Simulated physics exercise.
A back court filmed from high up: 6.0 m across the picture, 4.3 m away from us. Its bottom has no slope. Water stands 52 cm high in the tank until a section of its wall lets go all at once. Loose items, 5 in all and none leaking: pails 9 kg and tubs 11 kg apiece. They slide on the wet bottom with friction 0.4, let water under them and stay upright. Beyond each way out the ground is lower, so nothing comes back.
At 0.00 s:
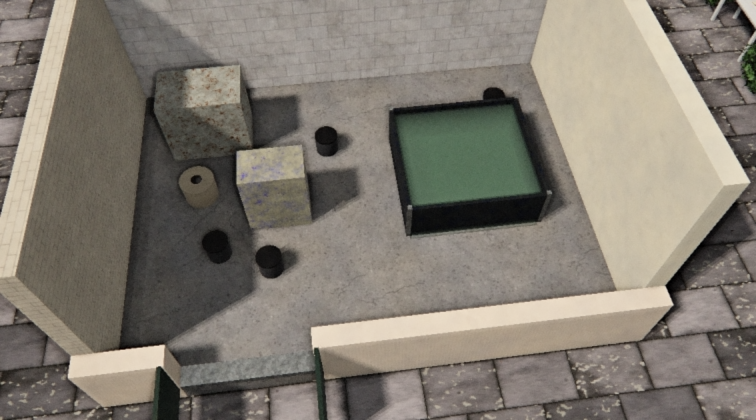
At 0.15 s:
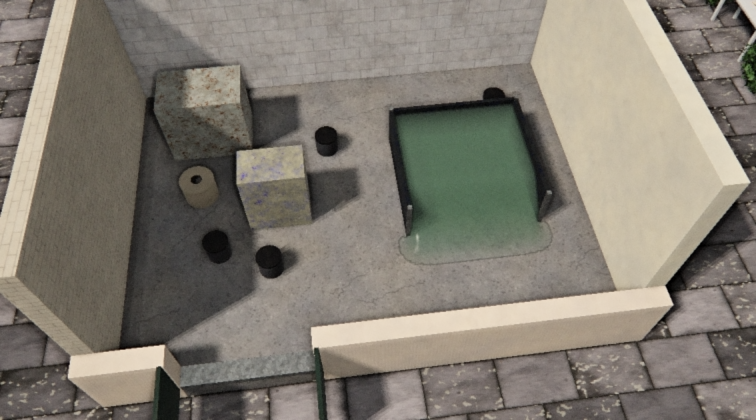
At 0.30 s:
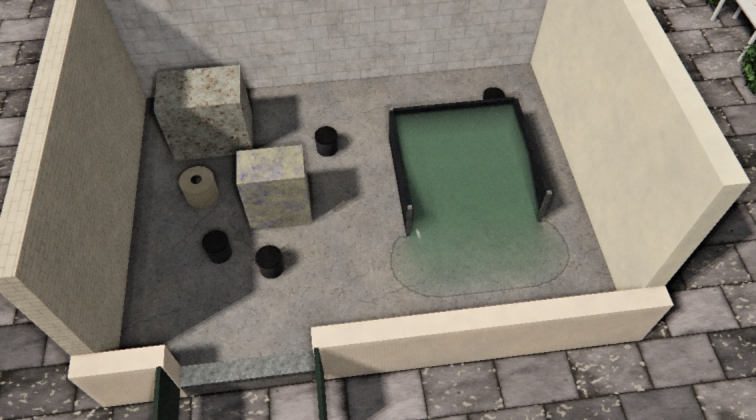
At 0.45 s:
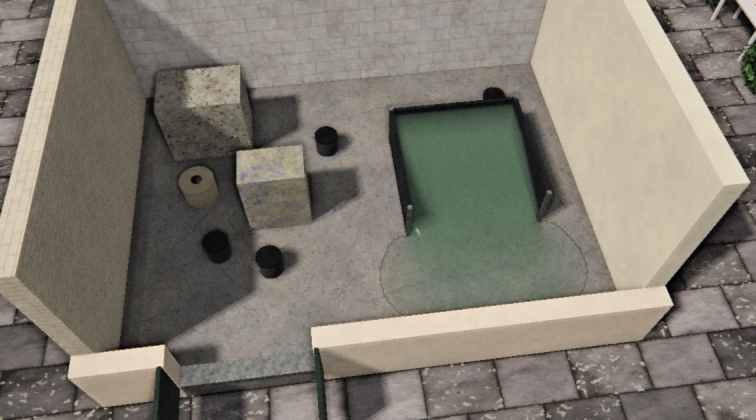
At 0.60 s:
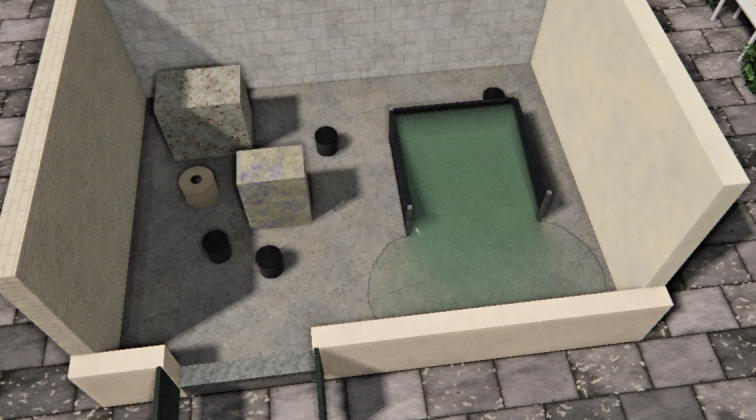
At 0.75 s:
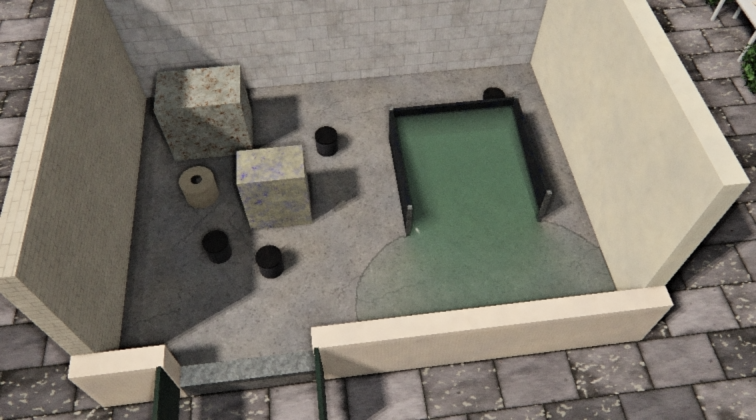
Walled court seen from above, green water pouring from a dark-framed tank and spreading across the floor to the low front wall.
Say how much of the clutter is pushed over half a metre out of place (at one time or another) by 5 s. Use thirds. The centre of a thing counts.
Share: Not even a third.
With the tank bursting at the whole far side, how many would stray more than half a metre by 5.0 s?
Then 1.
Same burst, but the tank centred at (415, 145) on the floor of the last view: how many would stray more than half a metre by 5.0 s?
In that case 1 of them.
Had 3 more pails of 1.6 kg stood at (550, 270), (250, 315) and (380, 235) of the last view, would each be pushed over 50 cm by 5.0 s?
In that order: Over, more, less.
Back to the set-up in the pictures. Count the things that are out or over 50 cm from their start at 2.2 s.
By then 0.
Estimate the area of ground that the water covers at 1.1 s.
About 7.0 m2.
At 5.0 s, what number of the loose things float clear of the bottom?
0 of them.
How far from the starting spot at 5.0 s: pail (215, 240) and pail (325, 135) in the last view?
In that order: 30 cm, 0 cm.
After 1.1 s 0 of 5 are over 50 cm from their spots; 0 afloat.
After 2.2 s 0 of 5 are over 50 cm from their spots; 0 afloat.
After 3.5 s 1 of 5 are over 50 cm from their spots; 0 afloat.
After 5.0 s 1 of 5 are over 50 cm from their spots, and 1 have been at some point; 0 afloat.
